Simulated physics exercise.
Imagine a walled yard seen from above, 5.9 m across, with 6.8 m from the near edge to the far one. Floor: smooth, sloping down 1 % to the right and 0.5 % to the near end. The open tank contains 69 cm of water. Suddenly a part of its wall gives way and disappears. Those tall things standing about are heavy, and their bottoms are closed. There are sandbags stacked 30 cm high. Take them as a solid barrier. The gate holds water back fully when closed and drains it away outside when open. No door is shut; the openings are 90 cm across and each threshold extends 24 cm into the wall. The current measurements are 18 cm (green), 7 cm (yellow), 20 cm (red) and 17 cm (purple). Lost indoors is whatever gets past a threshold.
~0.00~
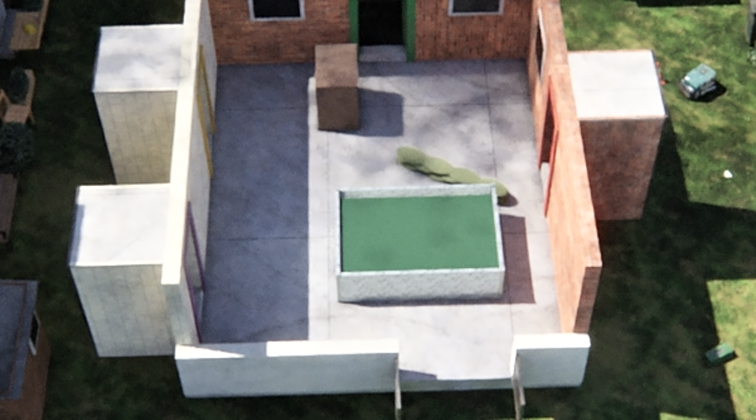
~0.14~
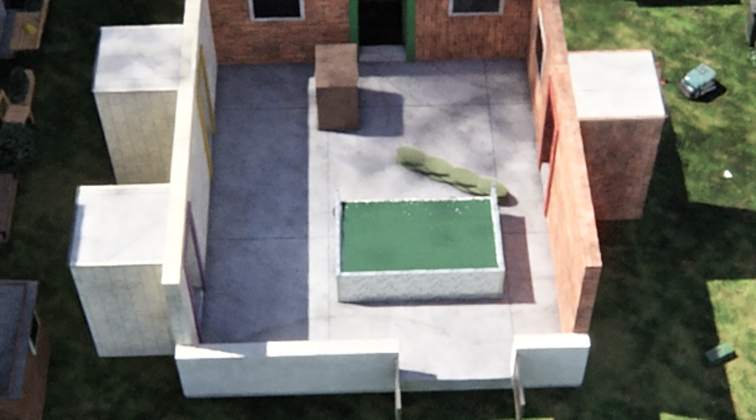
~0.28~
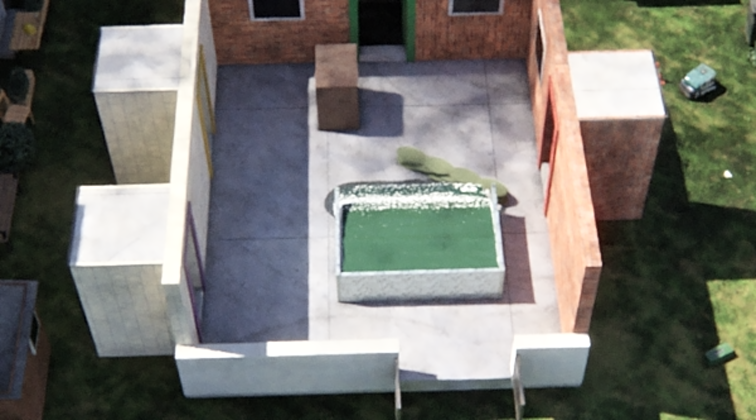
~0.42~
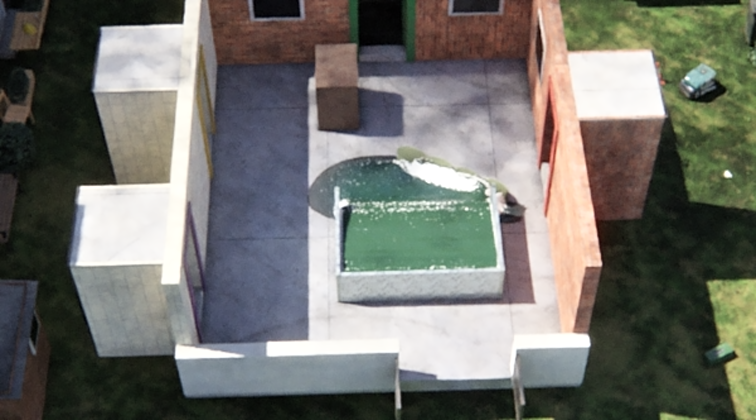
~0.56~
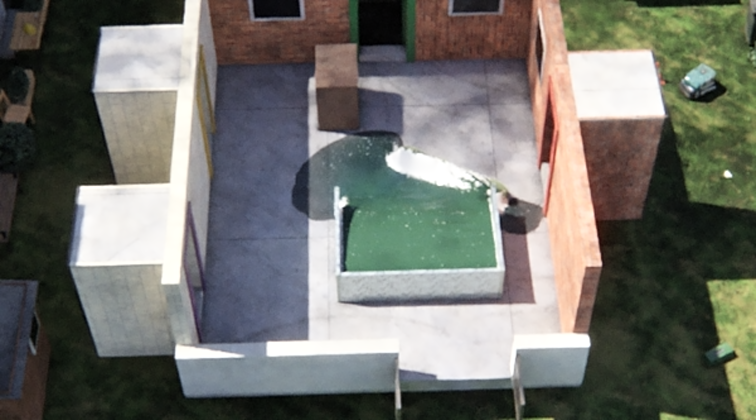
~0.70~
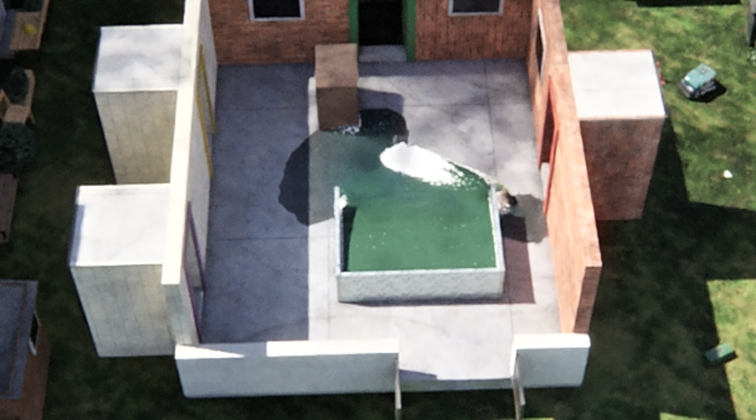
In a walled yard seen from above, an open tank of green water stands still beside a low row of sandbags. Its far wall gives way, and water pours over the edge in a white, foaming band. The water spreads across the paving toward the brown block, darkening the floor.
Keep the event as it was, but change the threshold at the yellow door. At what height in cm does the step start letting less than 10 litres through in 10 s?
At about 27 cm.
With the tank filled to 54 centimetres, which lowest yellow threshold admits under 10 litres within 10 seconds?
21 cm.
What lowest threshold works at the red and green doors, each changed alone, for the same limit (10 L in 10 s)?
Close to 10.0 cm (red) and close to 26 cm (green).
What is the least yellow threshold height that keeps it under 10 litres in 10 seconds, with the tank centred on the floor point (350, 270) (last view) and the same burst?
About 18 cm.
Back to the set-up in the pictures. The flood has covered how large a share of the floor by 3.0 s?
About 60 per cent.
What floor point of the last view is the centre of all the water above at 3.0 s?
Centre estimate: (379, 184) px, approximately.
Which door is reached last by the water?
Final door: Purple.
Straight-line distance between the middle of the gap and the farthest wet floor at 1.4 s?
Roughly 4.0 m.
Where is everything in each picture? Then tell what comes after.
The open tank at (418, 232) is whole and still, 69 cm deep; the yellow door at (206, 116) is dry, in the first frame.
The front is at a hidden place, 0.3 m from the gap on the far side; 0.6 m2 of floor is wet, 69 cm left at the back, in the second frame.
The gap is on the far side, the front 0.7 m out at (346, 187); the back of the open tank holds 69 cm, in the third frame.
The front is at (356, 161), 1.3 m from the gap on the far side; 3.0 m2 of floor is wet, 63 cm left at the back, in the fourth frame.
The front is at (362, 135), 1.9 m from the gap on the far side; 4.4 m2 of floor is wet, 58 cm left at the back, in the fifth frame.
The front is at (361, 113), 2.4 m from the gap on the far side; 5.7 m2 of floor is wet, 58 cm left at the back; 1.5 m in a straight line remain to the yellow door at (206, 116), in the sixth frame.
After 1.4 s water covers 40 % of the floor, deepest (46 cm) near (476, 198); it has not reached the yellow door.
After 3.0 s water covers 60 % of the floor, deepest (30 cm) near (520, 63); 22 cm at the yellow door, 123 litres in over its 7 cm threshold.
After 10.0 s water covers 95 % of the floor, deepest (16 cm) near (557, 354); 5 cm at the yellow door, 271 litres in over its 7 cm threshold.
At the yellow door as built, the water arrived by 1.9 s and peaked near 23 cm at 3.2 s.
Run again over the same 10 s with other heights there, 21 litres in over 24 cm, 0 litres over 33 cm. The limit of 10 litres is kept from about 27 cm up.
